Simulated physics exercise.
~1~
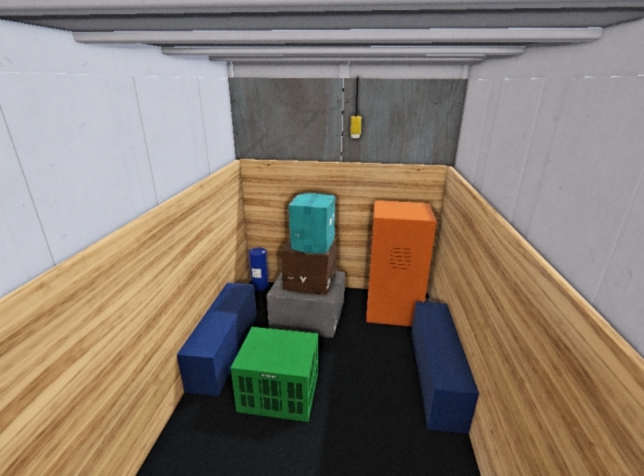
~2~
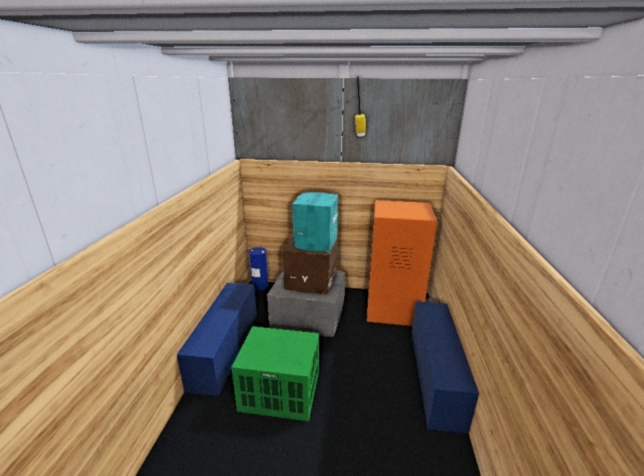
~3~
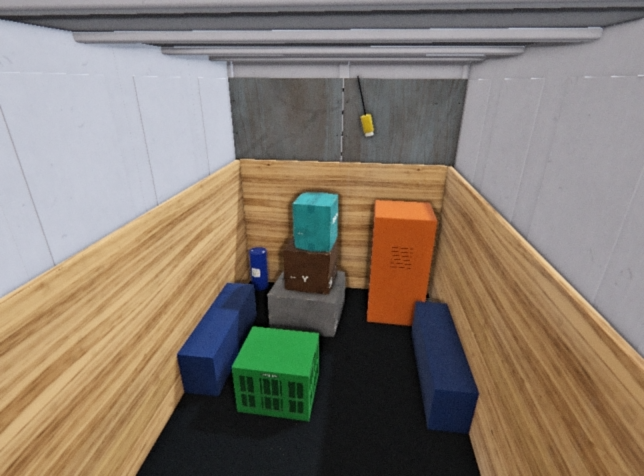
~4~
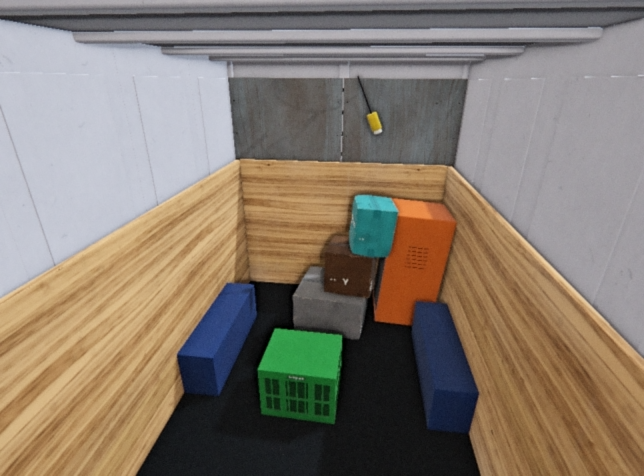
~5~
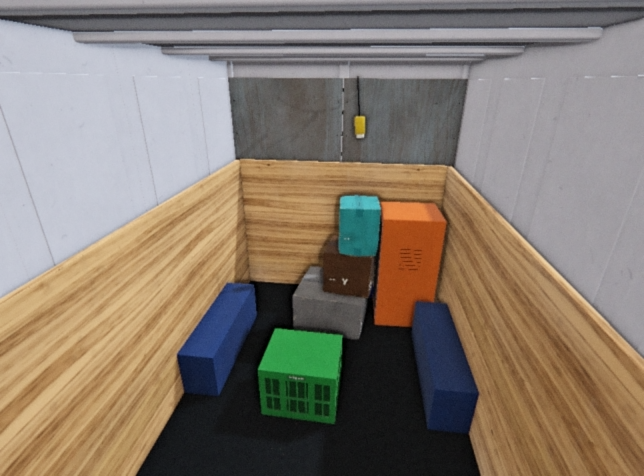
A turquoise box sits on a brown box and a grey block near the far wall of a moving van's load bay, seen from the open end looking towards the cab. A tall orange cabinet stands to the right, a small blue canister to the left, a green crate in front, and dark blue wheel boxes along both sides. The yellow hanging lamp swings right, then the stack and crate shift right, the turquoise box leaning against the tilted cabinet. The canister drops from view. Finally the cabinet and turquoise box settle upright, the stack staying right of its old spot.
